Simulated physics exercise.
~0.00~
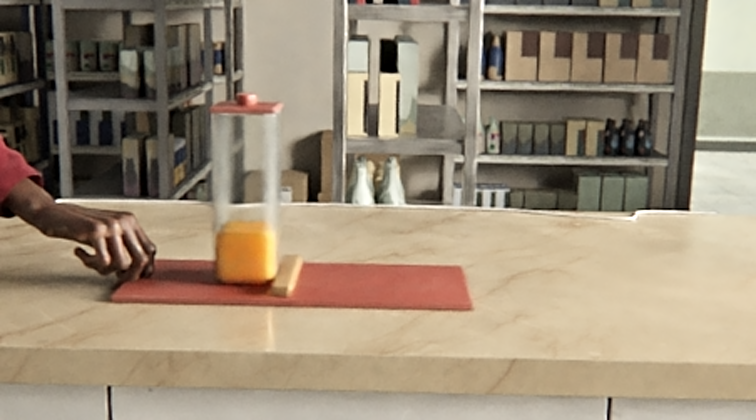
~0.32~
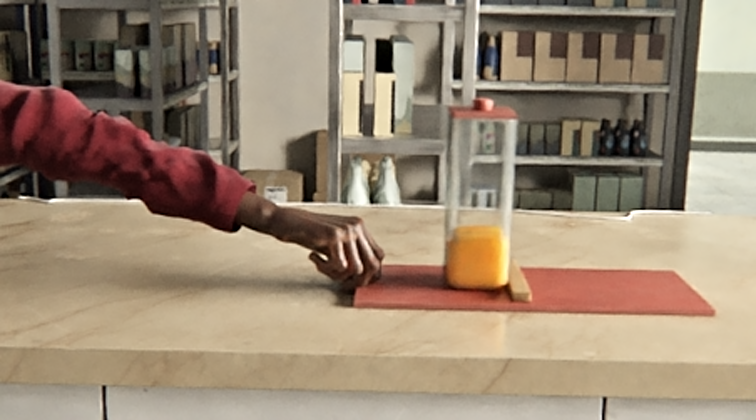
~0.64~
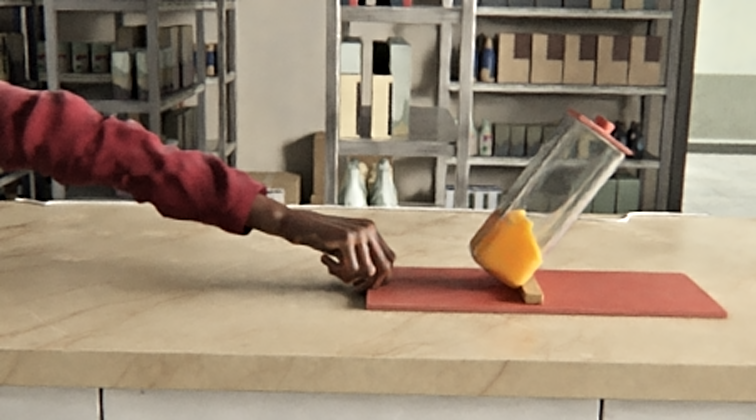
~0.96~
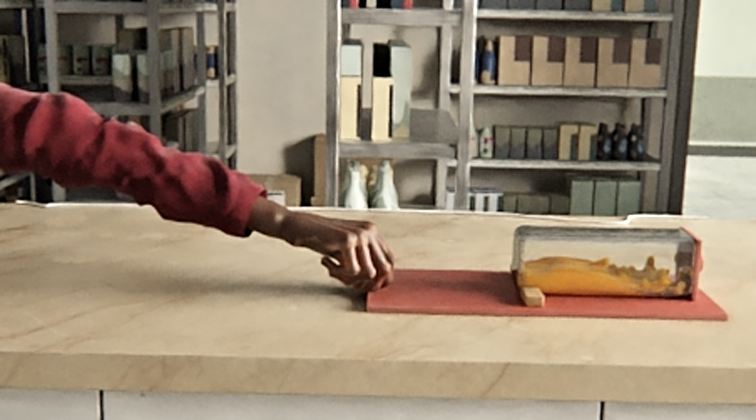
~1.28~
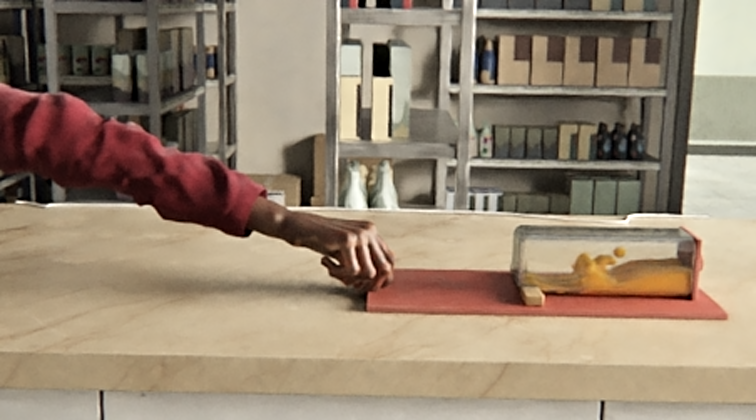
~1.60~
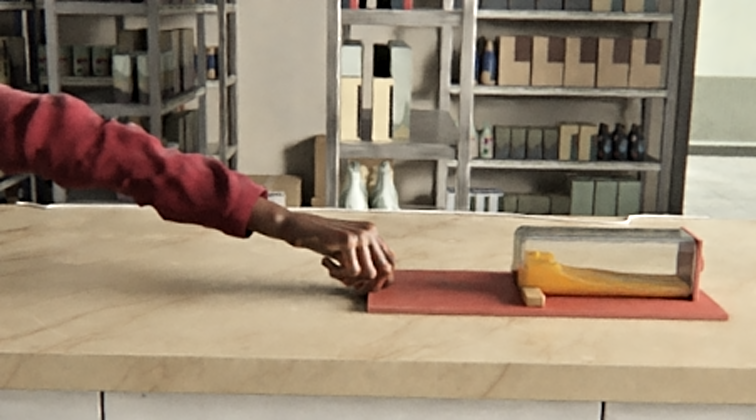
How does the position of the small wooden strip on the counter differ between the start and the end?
At the start the wooden strip is left of the middle of the view. By the end it has travelled with the red board and sits well over to the right.
